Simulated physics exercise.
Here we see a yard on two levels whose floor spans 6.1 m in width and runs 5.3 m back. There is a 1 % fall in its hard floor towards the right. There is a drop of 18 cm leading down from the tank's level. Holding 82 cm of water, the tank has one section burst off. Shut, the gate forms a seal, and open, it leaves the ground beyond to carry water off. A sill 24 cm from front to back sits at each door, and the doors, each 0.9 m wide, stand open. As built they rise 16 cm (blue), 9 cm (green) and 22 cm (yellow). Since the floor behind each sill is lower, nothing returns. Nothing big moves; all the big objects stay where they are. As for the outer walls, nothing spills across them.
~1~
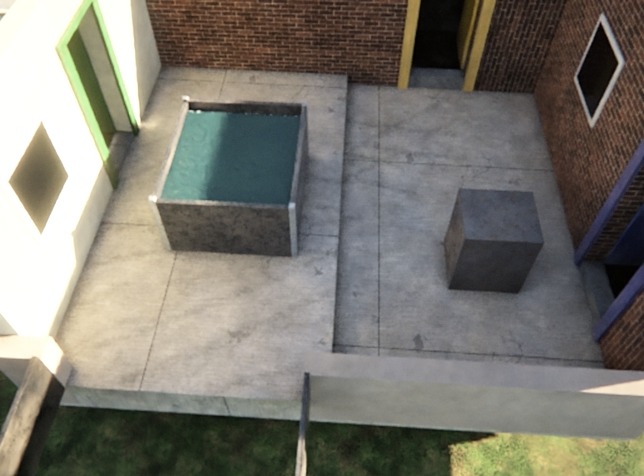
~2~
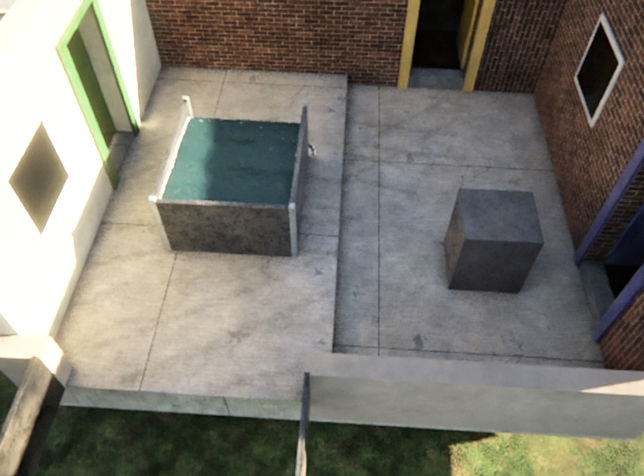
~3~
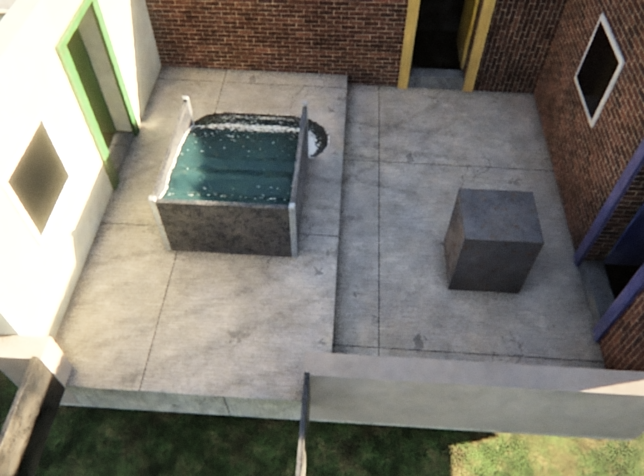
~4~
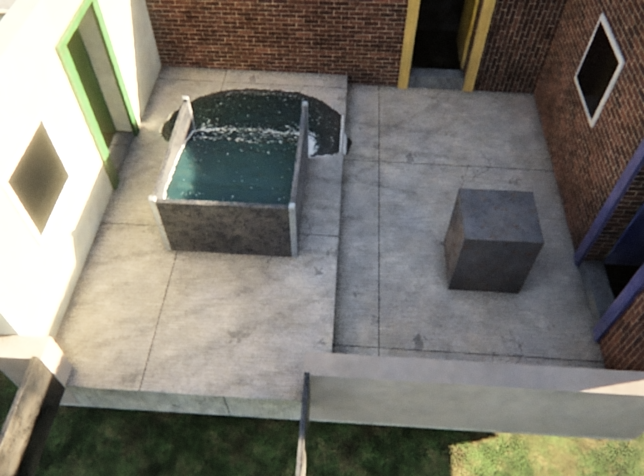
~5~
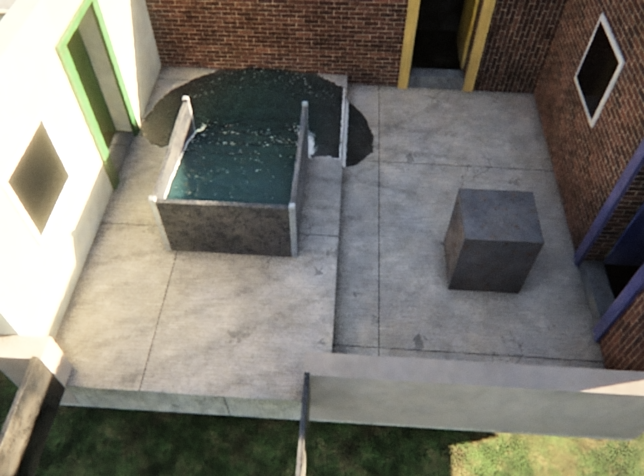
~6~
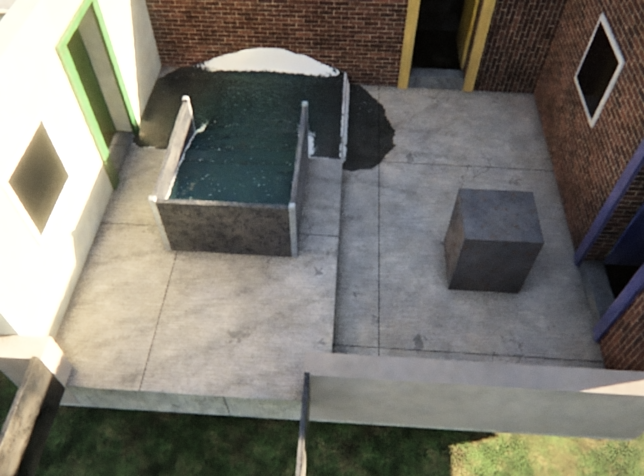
Water pours from the far side of a raised tank after its back panel disappears, spreading as a dark, widening pool across the paved yard toward the brick wall and over the step onto the right-hand level, past a still grey block.
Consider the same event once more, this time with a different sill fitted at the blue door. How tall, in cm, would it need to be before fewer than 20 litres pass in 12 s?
I would say roughly 6 cm.
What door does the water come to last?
Last: Blue.
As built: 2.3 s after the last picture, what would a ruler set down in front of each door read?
Lab note, cm: Blue 1; green 10; yellow 11.
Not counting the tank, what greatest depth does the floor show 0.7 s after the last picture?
About 50 cm.
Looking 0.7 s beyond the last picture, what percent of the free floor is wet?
Around 25 per cent of the free floor.
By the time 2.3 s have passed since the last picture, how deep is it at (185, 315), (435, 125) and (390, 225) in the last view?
Roughly 0, 6 and 0 centimetres.
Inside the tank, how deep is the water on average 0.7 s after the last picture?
On average, around 32 cm.
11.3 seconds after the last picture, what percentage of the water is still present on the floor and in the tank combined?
Roughly 82 percent of the water remains.
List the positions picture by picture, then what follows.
In the first frame, still water, 82 cm deep, in the tank at (235, 154); the blue door at (621, 248) is dry.
In the second frame, the gap is on the far side, the front 0.3 m out at a hidden place; the back of the tank holds 82 cm.
In the third frame, water pours out on the far side and has run 0.8 m, to a hidden place; about 13 cm deep outside, 79 cm at the back.
In the fourth frame, the gap is on the far side, the front 1.4 m out at (253, 91); the back of the tank holds 70 cm.
In the fifth frame, water pours out on the far side and has run 1.9 m, to (235, 70); about 8 cm deep outside, 69 cm at the back.
In the sixth frame, water pours out on the far side and has run 2.0 m, to (352, 85); about 8 cm deep outside, 64 cm at the back; 3.5 m in a straight line remain to the blue door at (621, 248).
Then, 0.7 s after the last picture water covers 25 % of the floor, deepest (50 cm) near (162, 68); it has not reached the blue door.
Then, 2.3 s after the last picture water covers 50 % of the floor, deepest (33 cm) near (525, 96); it has not reached the blue door.
Then, 11.3 s after the last picture water covers 85 % of the floor, deepest (14 cm) near (523, 132); 9 cm at the blue door, 0 litres in over its 16 cm sill.
At the blue door as built, the water peaked near 10 cm, 5.7 s after the last picture.
Run again over the same 12 s with other heights there, 32 litres in over 5 cm, 11 litres over 7 cm. The limit of 20 litres is kept from about 6 cm up.
